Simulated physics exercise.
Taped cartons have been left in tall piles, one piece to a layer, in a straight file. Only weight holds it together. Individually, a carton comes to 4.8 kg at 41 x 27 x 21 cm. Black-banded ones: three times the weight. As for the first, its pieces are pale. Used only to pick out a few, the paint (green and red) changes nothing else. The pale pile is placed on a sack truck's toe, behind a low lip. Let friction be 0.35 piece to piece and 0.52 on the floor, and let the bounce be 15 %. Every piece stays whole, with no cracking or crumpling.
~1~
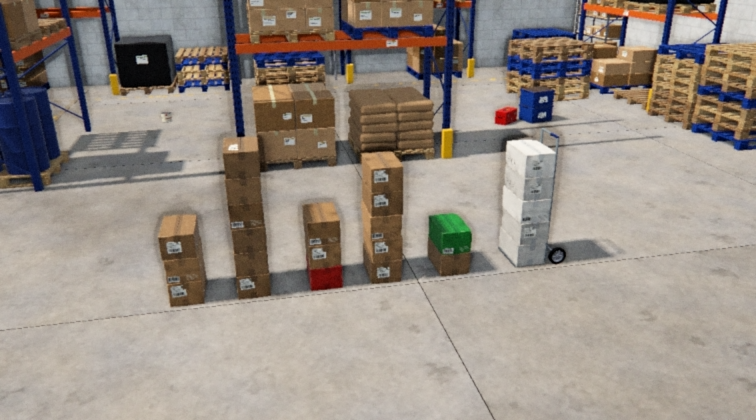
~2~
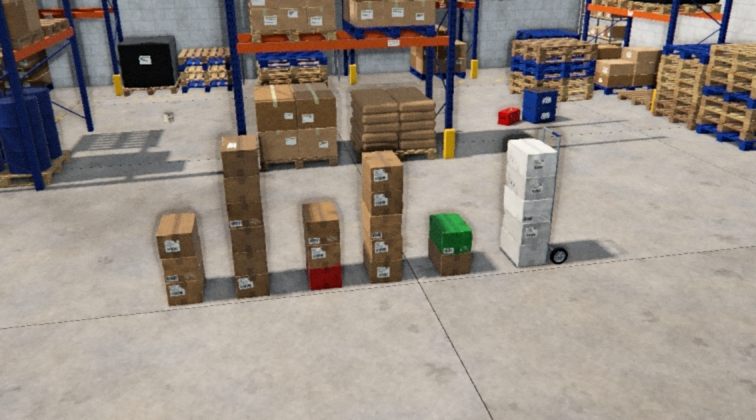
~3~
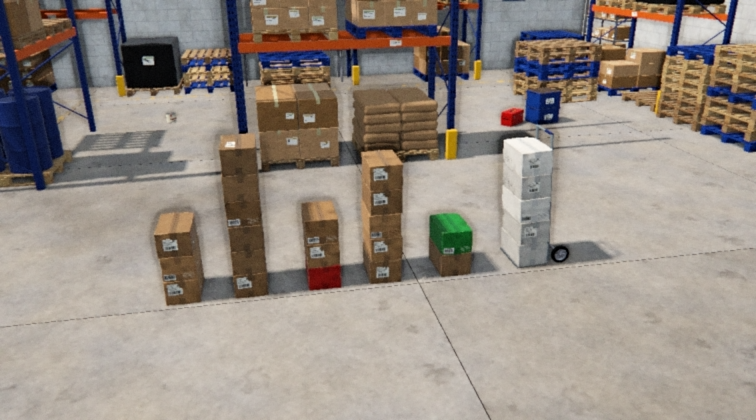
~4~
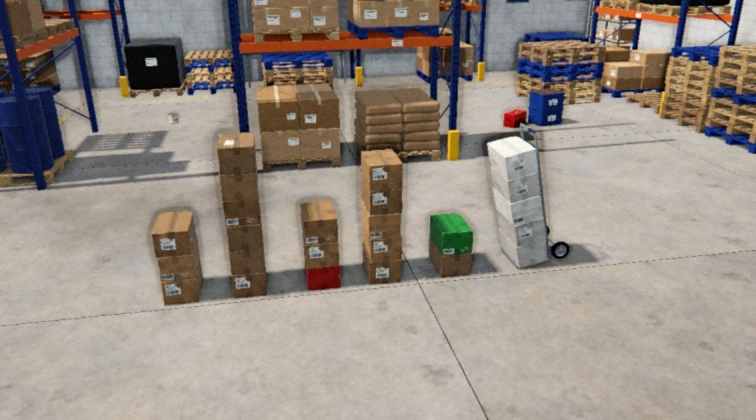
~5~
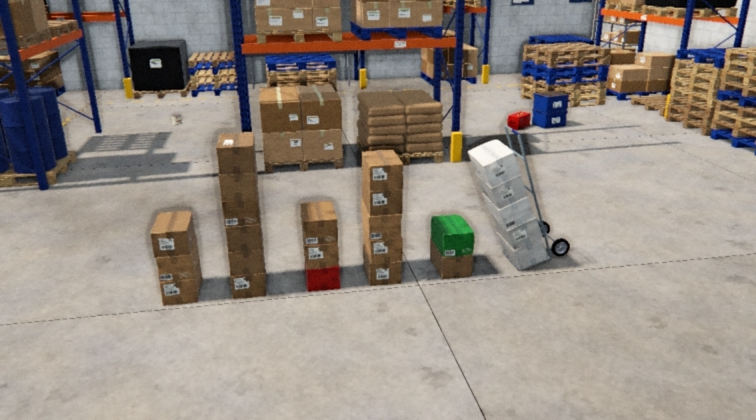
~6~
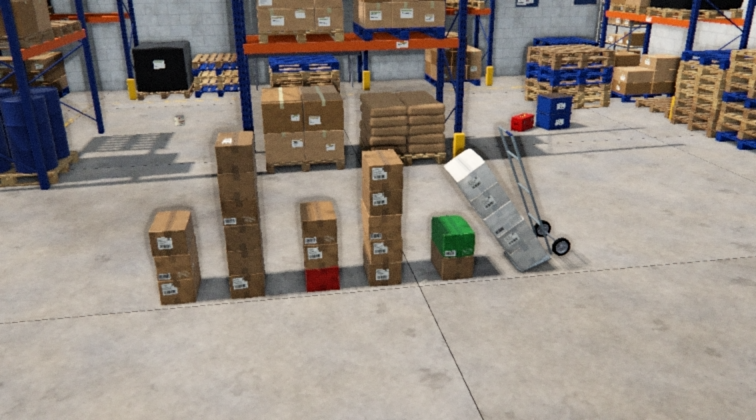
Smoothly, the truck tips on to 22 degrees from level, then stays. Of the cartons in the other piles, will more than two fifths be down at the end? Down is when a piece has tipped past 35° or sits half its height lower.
No.
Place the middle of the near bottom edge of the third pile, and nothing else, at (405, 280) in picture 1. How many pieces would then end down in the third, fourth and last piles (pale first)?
Third 0, fourth 0, last 0 down.
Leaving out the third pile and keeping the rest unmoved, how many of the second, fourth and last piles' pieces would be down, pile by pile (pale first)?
The second pile would have 1 down, the fourth 0 and the last 0.
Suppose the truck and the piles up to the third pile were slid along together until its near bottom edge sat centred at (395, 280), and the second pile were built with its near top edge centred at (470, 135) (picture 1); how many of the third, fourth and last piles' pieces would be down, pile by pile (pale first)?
Result: Third pile 5, fourth pile 3, last pile 3.
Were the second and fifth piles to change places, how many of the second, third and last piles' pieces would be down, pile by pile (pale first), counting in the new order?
Count of fallen pieces - second: 6; third: 5; last: 0.
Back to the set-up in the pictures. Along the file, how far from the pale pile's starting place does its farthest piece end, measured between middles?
Around 100 centimetres.
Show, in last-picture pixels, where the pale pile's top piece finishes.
Roughly at (413, 221).
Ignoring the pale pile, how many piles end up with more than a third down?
Total count: 0.
Then, 0.06 s past the last view, 5 of the pale pile down; none of the 19 other cartons down.
Then, 0.18 s past the last view, 5 of the pale pile down; none of the 19 other cartons down, 1 disturbed; green carton 24 mm from its place.
Then, 0.36 s past the last view, 5 of the pale pile down; none of the 19 other cartons down, 2 disturbed; green carton 4° from how it stood.
In the end, 5 of the pale pile down; none of the 19 other cartons down, 3 disturbed; green carton 9 cm from its place; red carton unmoved. That is 0 per cent. From the last view, middles, green carton near (442, 237), red carton near (321, 269).
